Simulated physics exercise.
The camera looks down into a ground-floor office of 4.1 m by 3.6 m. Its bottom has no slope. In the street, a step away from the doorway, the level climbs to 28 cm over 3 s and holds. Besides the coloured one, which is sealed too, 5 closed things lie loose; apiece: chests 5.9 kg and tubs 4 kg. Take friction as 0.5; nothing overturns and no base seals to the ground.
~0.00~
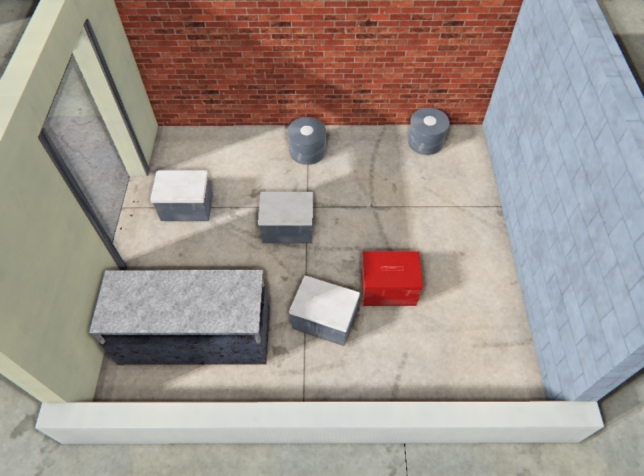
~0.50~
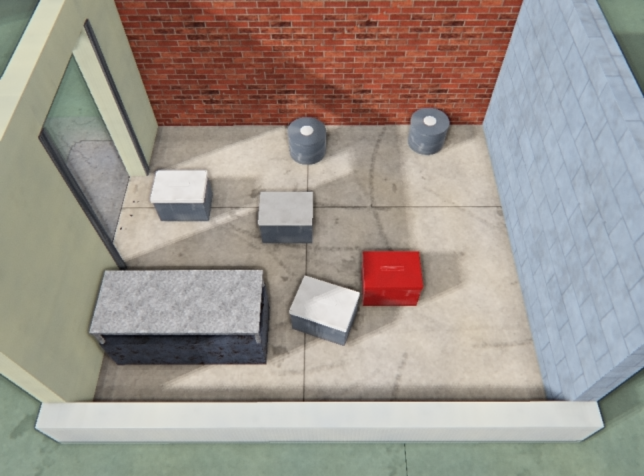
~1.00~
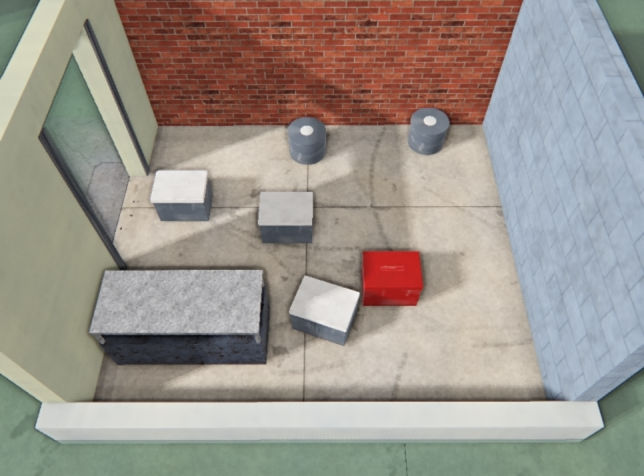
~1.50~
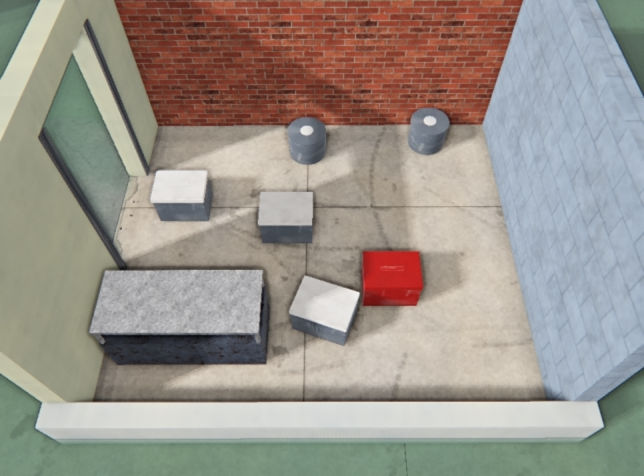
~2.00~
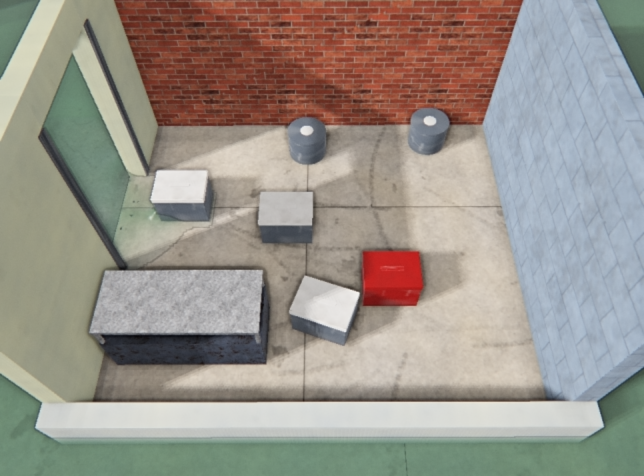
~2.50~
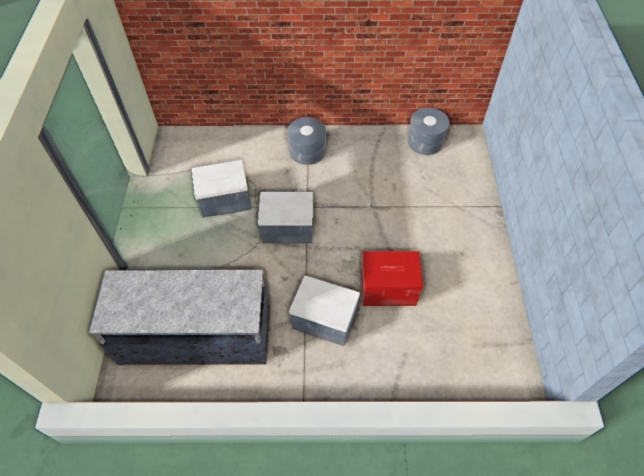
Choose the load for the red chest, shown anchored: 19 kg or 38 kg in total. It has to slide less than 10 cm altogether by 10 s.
For it, neither load is enough.
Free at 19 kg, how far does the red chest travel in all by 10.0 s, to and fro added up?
Some 300 cm in all.
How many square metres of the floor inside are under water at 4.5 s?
Some 11.0 m2.
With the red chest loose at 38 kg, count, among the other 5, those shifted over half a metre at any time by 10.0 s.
5 of them.
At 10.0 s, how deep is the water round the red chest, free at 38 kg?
Roughly 19 cm.
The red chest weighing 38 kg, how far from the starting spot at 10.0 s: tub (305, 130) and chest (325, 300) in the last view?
In turn: 200 cm, 80 cm.
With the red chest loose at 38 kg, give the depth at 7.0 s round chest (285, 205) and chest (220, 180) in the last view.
Roughly 9 and 16 cm.
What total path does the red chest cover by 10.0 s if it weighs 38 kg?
About 80 cm.
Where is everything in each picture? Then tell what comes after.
The red chest at (392, 269) rests on the ground; water covers 0.0 m2; 0 of 6 have shifted, in the first frame.
The red chest at (392, 269), on the bottom; 0.0 m2 under water; 0 of 6 have shifted, in the second frame.
The red chest at (392, 269) rests on the ground; 0.0 m2 under water; 0 of 6 have shifted, in the third frame.
The red chest at (392, 269), on the bottom; 0.0 m2 under water; 0 of 6 have shifted, in the fourth frame.
The red chest at (392, 269), on the bottom; water covers 0.5 m2; 0 of 6 have shifted, in the fifth frame.
The red chest at (392, 269), on the bottom; 1.5 m2 under water; 1 of 6 have shifted, in the sixth frame.
After 3.5 s the red chest would be 0 cm from its start with 19 kg and 0 cm from its start with 38 kg; 1 cm of water round it then.
After 4.5 s the red chest would be 26 cm from its start with 19 kg and 0 cm from its start with 38 kg; 7 cm of water round it then.
After 7.0 s the red chest would be 87 cm from its start with 19 kg and 0 cm from its start with 38 kg; 7 cm of water round it then.
After 10.0 s the red chest would be 130 cm from its start with 19 kg and 70 cm from its start with 38 kg; 19 cm of water round it then.
